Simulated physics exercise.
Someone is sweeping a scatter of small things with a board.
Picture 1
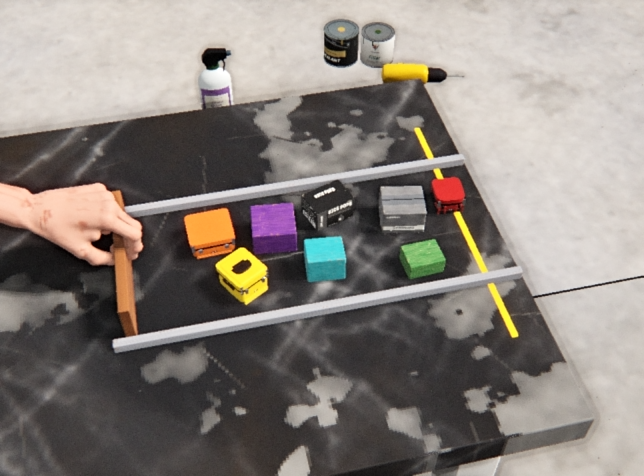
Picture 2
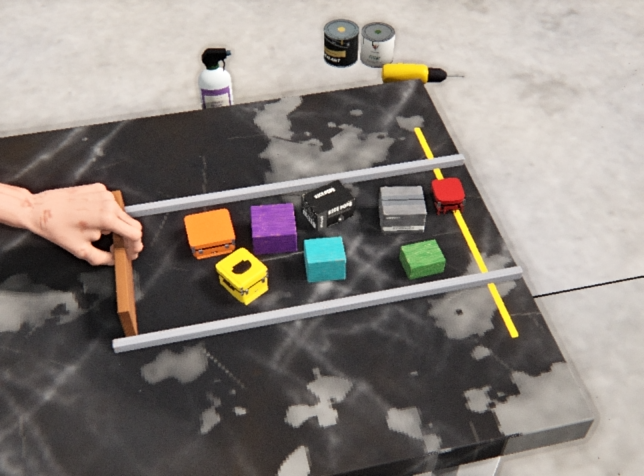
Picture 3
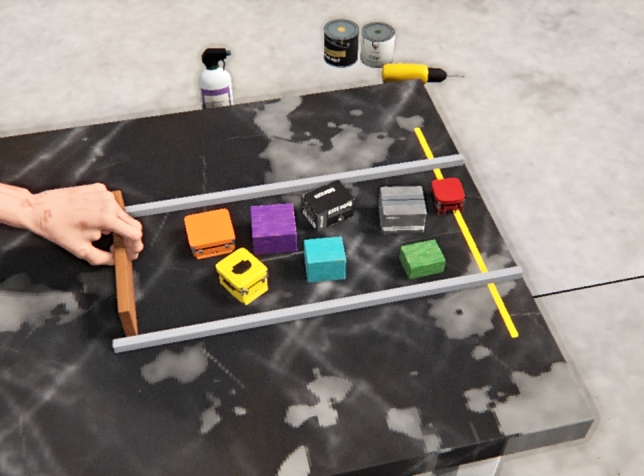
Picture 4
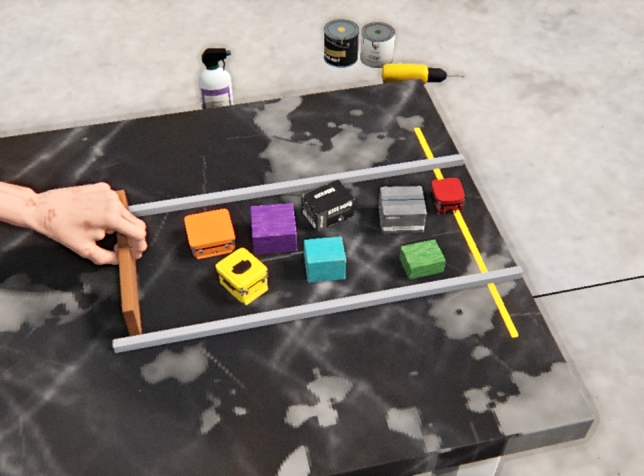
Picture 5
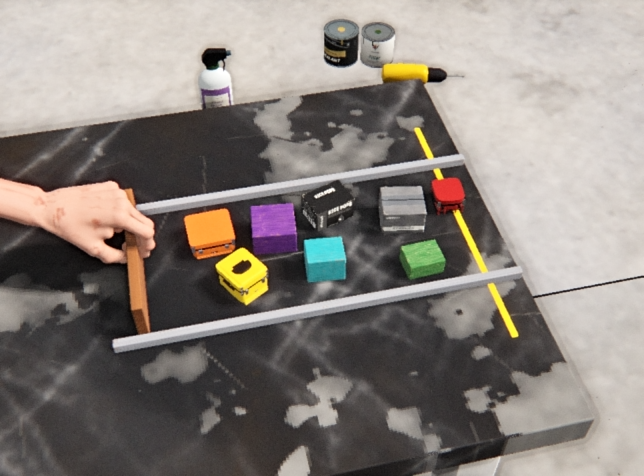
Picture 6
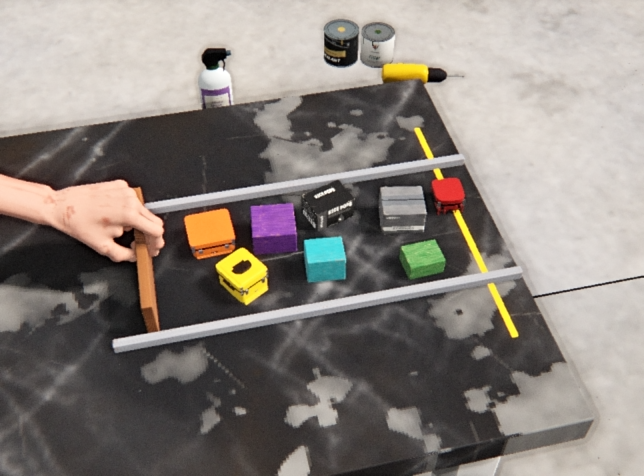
In the video, a hand holds an upright brown board between two rails on a dark marbled surface, at first still, then slides it slightly right toward scattered colourful blocks, which stay in place near a yellow strip.
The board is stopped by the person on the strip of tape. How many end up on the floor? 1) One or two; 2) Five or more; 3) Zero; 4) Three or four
Option 2: Five or more.
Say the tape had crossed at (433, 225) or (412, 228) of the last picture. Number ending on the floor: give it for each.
On the floor, 4 then 3.
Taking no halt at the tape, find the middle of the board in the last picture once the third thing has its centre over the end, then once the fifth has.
Its middle is near (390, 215) and then near (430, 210).
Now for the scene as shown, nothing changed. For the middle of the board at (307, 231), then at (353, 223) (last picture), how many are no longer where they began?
I get 7 at the one place and 8 at the other.
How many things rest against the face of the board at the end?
It's 2 of them.
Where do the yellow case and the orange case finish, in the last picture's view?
Final positions: Near (492, 239); near (472, 193).
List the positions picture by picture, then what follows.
The first picture shows red case (447, 196); green block (422, 259); grey box (402, 210); board (123, 262); tape (460, 220).
The second picture shows green block (422, 259); board (123, 262).
The third picture shows grey box (402, 210); orange case (210, 235).
The fourth picture shows red case (447, 197); black box (328, 205).
The fifth picture shows green block (422, 259); turquoise block (325, 260).
The sixth picture shows red case (447, 197); green block (422, 259); grey box (402, 210); board (144, 258); tape (460, 220).
A little later, none off yet; red case moving near (457, 197); green block at rest near (422, 259); grey box shifted a little near (427, 212).
When it is over, the number that fall off is five or more; down, purple block, turquoise block, black box, grey box, green block and red case.
